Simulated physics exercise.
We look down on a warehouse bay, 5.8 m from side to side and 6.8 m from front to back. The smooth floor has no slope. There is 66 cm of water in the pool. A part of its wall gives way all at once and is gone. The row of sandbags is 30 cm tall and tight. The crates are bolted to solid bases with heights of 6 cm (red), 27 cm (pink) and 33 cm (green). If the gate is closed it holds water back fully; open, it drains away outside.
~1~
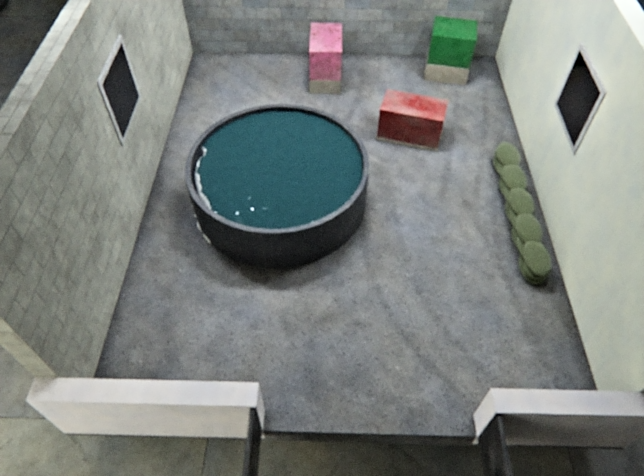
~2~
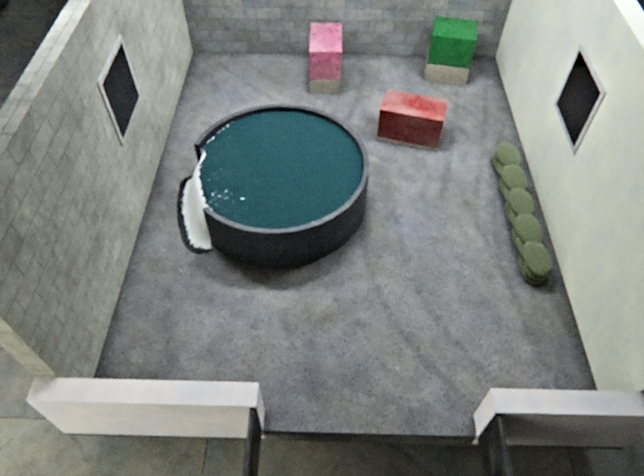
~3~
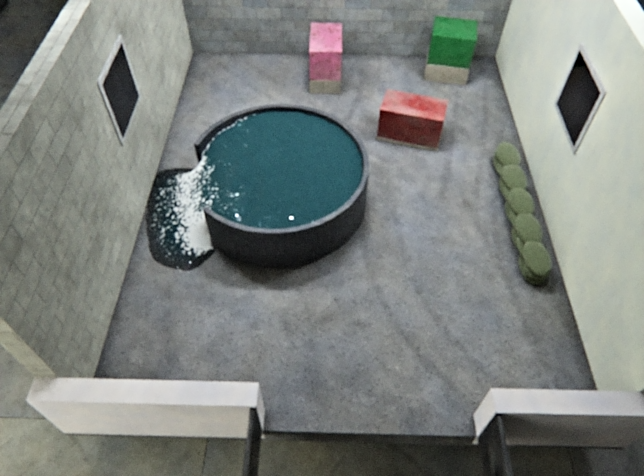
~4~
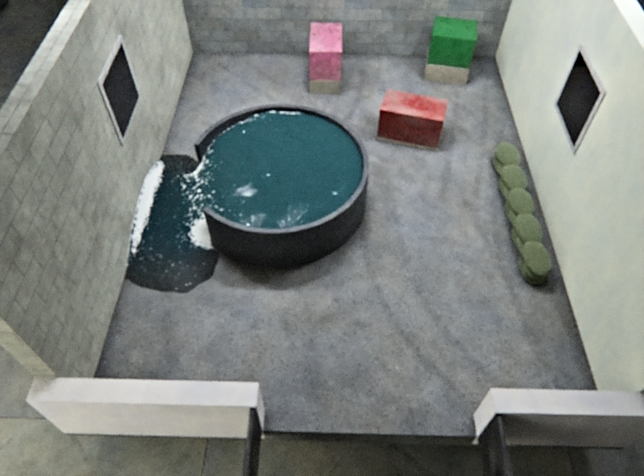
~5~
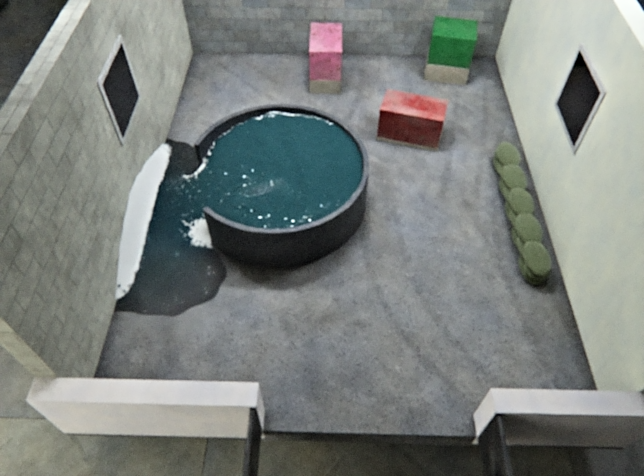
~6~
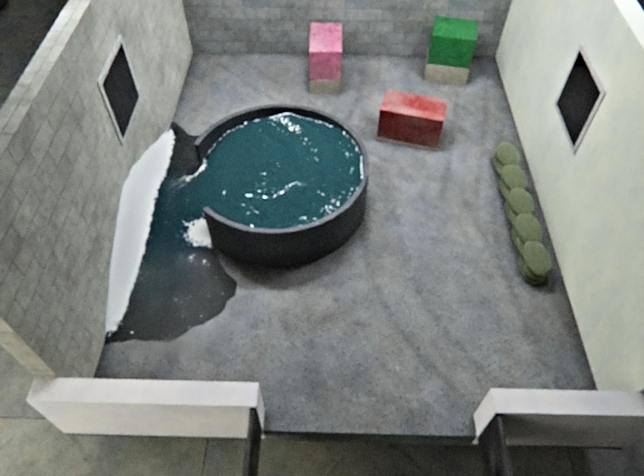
In a walled bay with colored blocks, the left side of a round, dark pool gave way, and foaming water poured through the gap, hit the left wall and spread toward the front.
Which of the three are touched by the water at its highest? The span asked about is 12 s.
The red crate is wetted; the pink crate keeps dry; the green crate escapes dry.
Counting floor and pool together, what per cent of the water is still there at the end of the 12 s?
Roughly 88 in a hundred.
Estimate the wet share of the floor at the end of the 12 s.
Near 95 per cent is wet.
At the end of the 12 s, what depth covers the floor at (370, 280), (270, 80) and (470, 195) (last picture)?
Roughly 5, 8 and 6 cm, in turn.
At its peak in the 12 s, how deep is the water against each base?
Peaks in cm: Red 11, pink 18, green 15.
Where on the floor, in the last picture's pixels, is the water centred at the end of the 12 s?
Near (343, 181).
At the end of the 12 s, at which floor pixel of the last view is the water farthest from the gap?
Near (489, 63).
A moment later water covers 20 % of the floor and is deepest (52 cm) near (143, 218); red plinth not reached, pink plinth not reached, green plinth not reached.
Soon after water covers 40 % of the floor and is deepest (43 cm) near (92, 388); red plinth not reached, pink plinth not reached, green plinth not reached.
Next water covers 60 % of the floor and is deepest (28 cm) near (87, 404); red plinth not reached, pink plinth reached, green plinth reached.
Later on water covers 95 % of the floor and is deepest (14 cm) near (92, 388); red plinth reached, pink plinth reached, green plinth reached.
At the end water covers 95 % of the floor and is deepest (12 cm) near (290, 136); highest at the red plinth 11 cm, highest at the pink plinth 18 cm, highest at the green plinth 15 cm.
